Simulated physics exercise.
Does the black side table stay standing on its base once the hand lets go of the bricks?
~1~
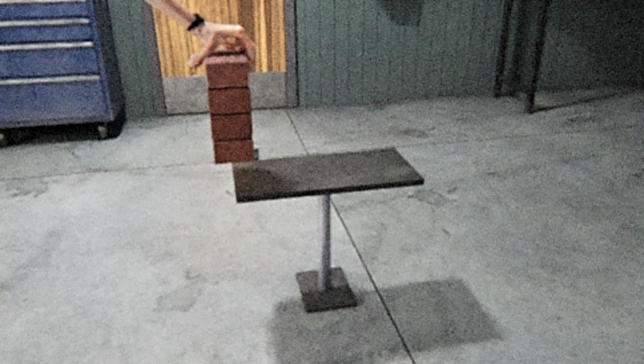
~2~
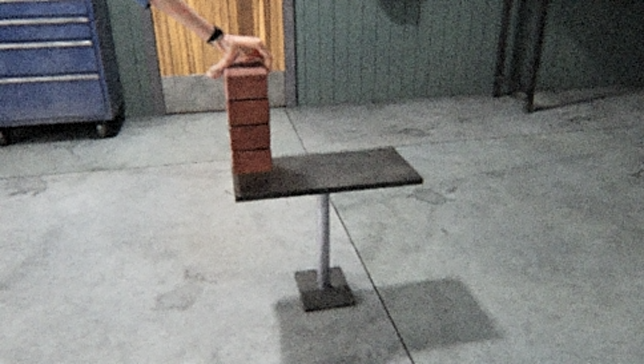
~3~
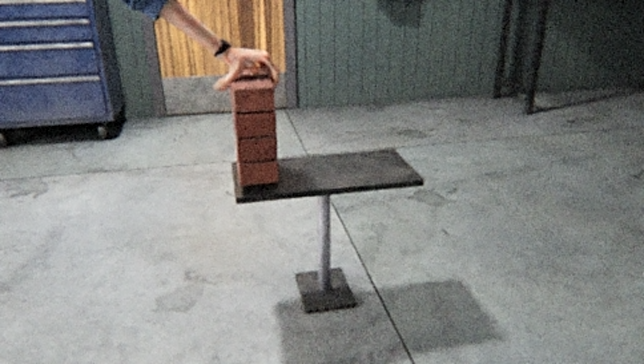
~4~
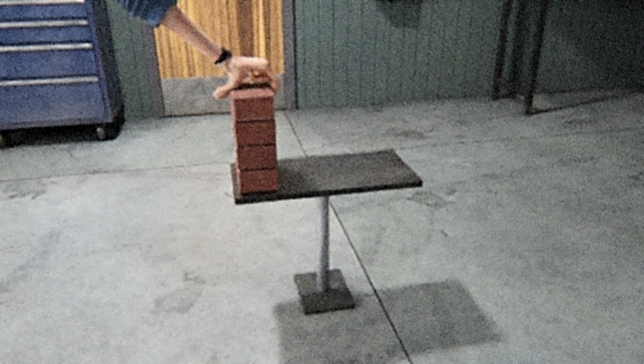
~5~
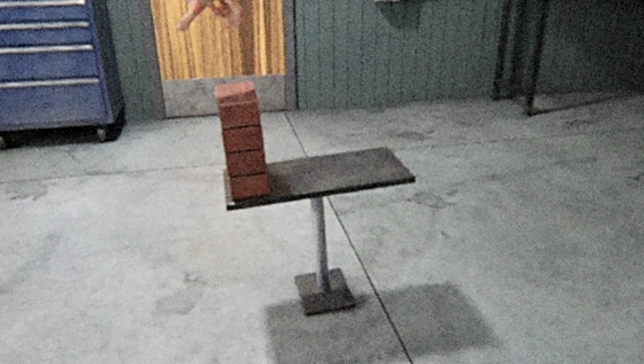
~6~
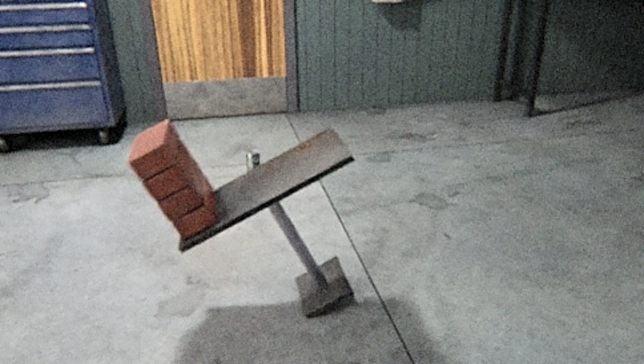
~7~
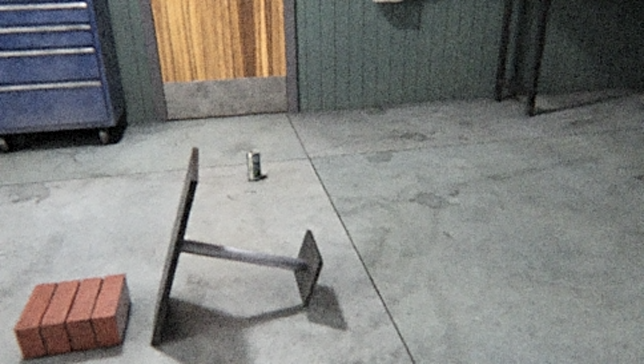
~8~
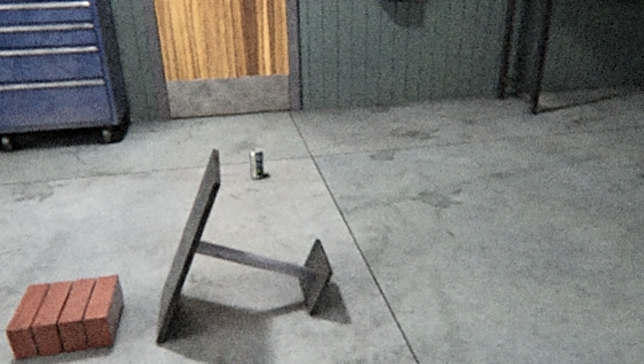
No, the table tips over to the left under the bricks and ends up on its side on the floor.
To begin with, a hand grips a stack of reddish bricks from above, beside a slim black side table on a concrete floor. The hand brings the stack right and down onto the left end of the tabletop. It then lets go and draws back, and the table starts to lean left. The tabletop dips steeply and the table topples with the bricks, revealing a small can on the floor behind. At the end, the table lies tipped on its side with its base off the floor, and the bricks rest together at the lower left.
